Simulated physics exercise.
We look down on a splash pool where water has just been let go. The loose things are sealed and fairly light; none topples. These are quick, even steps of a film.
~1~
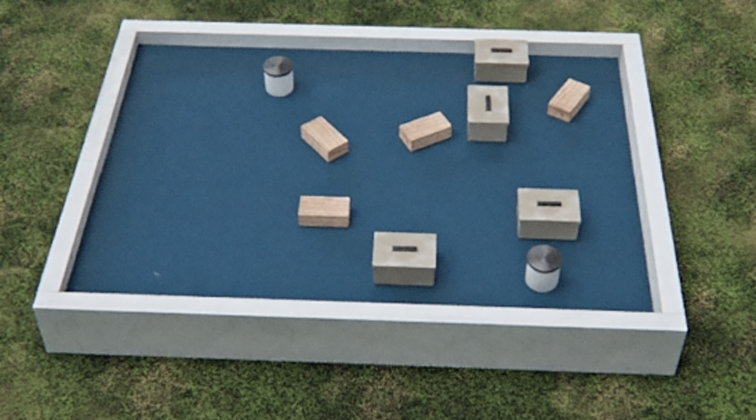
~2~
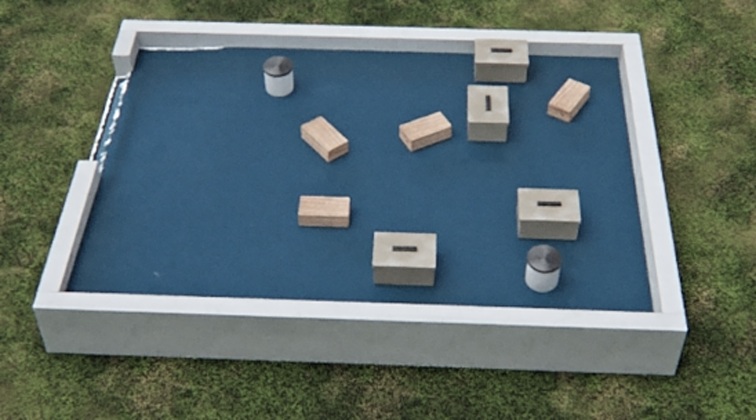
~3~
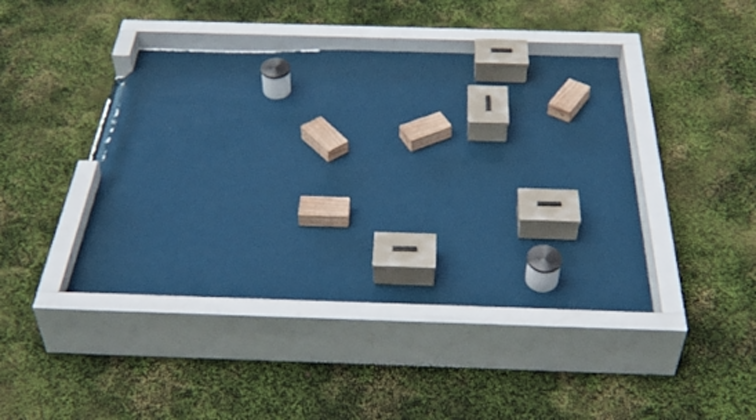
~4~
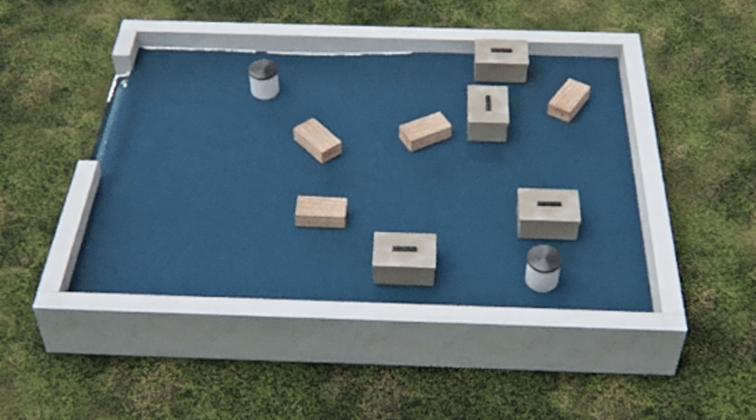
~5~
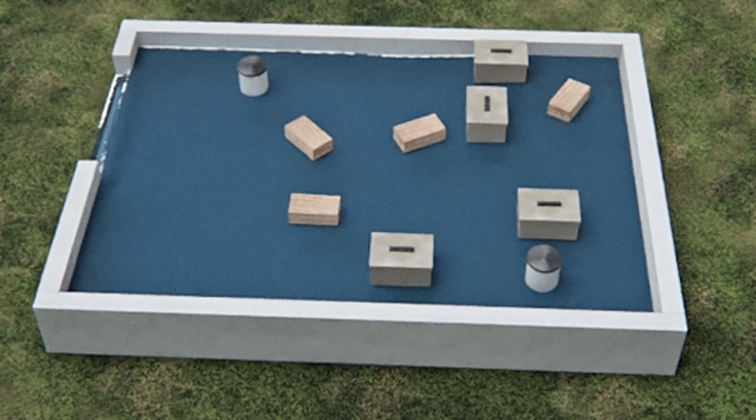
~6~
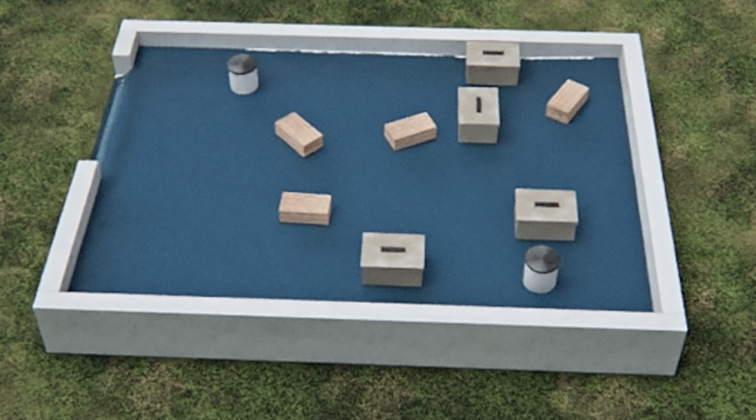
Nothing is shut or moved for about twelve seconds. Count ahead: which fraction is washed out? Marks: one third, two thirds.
Share: Under a third.
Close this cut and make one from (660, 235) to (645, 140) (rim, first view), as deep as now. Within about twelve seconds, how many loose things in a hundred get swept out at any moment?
Roughly 40 per cent.
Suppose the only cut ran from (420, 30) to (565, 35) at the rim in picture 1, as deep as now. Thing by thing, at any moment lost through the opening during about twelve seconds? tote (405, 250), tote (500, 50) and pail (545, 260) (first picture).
In that order: No, out, inside.
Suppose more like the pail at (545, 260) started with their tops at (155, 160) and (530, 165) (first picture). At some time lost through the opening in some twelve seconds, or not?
In that order: Carried outside, still in.
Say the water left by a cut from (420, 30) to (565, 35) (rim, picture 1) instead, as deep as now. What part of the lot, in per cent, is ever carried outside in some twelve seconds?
Near 50 in a hundred.
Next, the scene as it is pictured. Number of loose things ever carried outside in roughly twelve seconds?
That makes 2.
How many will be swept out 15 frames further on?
I count 1.
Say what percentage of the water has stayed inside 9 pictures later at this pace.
Some 80 per cent.
A moment on, 0 of 10 are out; 10 afloat.
Next, 0 of 10 are out; 10 afloat.
Later, 1 of 10 are out; 9 afloat.
In the end, 2 of 10 are out; 8 afloat.
